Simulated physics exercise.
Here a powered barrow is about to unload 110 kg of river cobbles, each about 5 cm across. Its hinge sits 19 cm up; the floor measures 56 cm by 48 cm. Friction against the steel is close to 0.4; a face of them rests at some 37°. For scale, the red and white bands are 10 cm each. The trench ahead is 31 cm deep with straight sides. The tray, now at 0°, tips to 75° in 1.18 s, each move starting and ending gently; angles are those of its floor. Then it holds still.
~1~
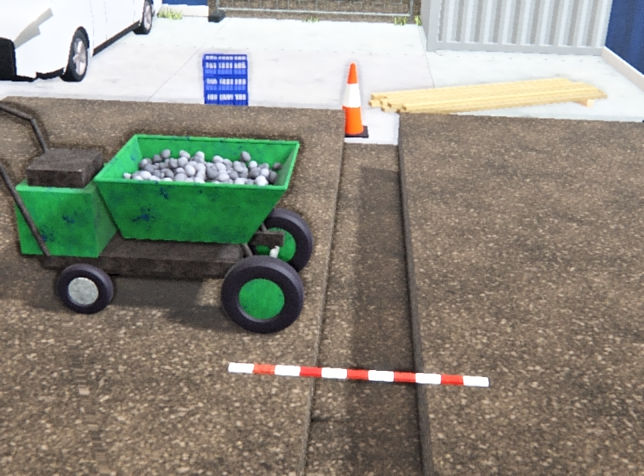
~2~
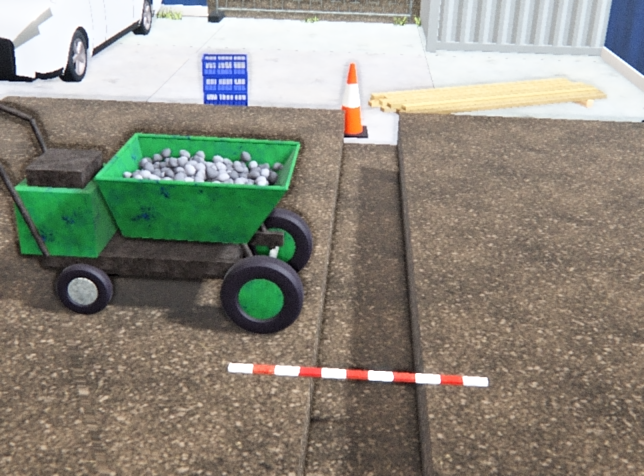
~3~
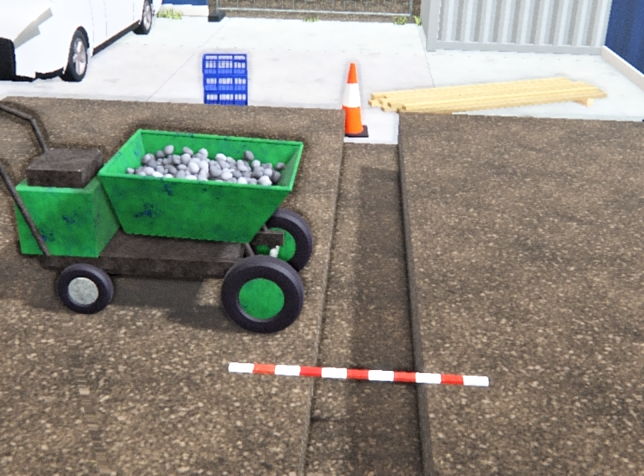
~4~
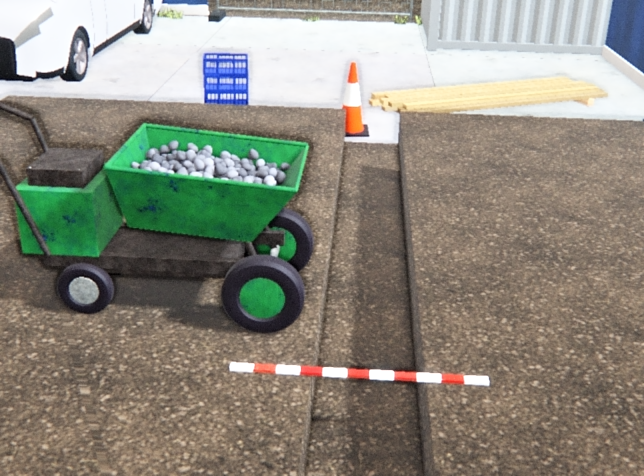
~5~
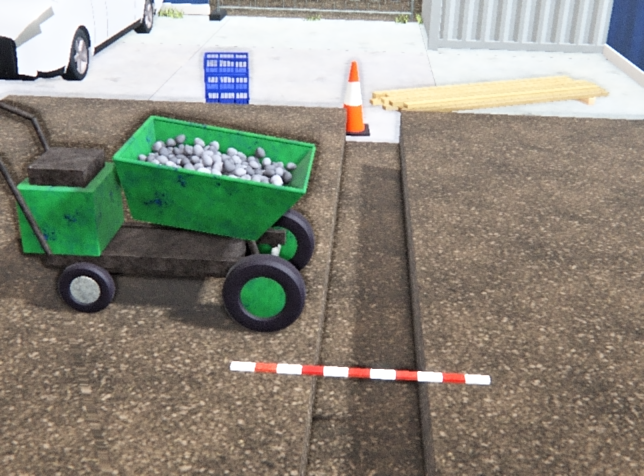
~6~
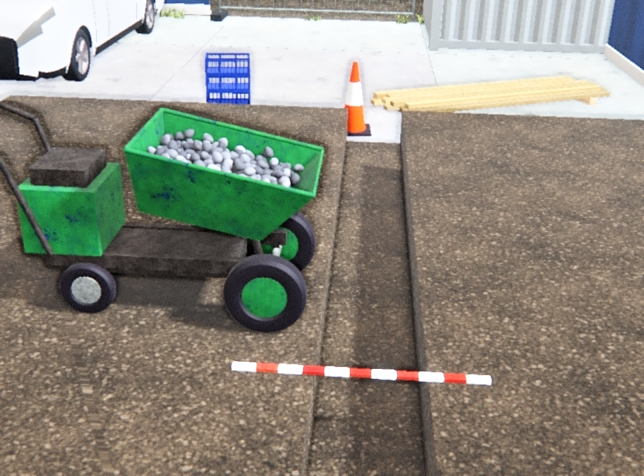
The clip shows a green powered barrow filled with grey rounded stones beside a narrow trench, a red and white striped pole lying across it; the barrow stays in place while its tray gradually tilts toward the right.
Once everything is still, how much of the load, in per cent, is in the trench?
Some 55 per cent of it.
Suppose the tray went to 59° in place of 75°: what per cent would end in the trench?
In that case some 30 per cent.
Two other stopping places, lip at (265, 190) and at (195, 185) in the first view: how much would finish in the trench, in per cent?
First some 75, then 100 per cent.
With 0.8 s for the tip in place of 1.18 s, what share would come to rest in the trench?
In that case some 40 per cent.
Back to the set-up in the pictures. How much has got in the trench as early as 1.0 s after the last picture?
About 15 per cent by then.
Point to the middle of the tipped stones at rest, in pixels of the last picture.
Around (414, 341).
Then, 0.6 s after the last picture the floor is at 63°, 100 % in the tray; the foremost stones are at (387, 243).
Then, 1.0 s after the last picture the floor is at 75°, 56 % in the tray, 16 % in the trench, 28 % past the trench; the foremost stones are at (496, 316).
Then, 1.3 s after the last picture the floor is at 75°, 25 % in the tray, 30 % in the trench, 45 % past the trench; the foremost stones are at (584, 312).
Then, 3.3 s after the last picture the floor is at 75°, 0 % in the tray, 55 % in the trench, 45 % past the trench; the foremost stones are past the picture's edge.
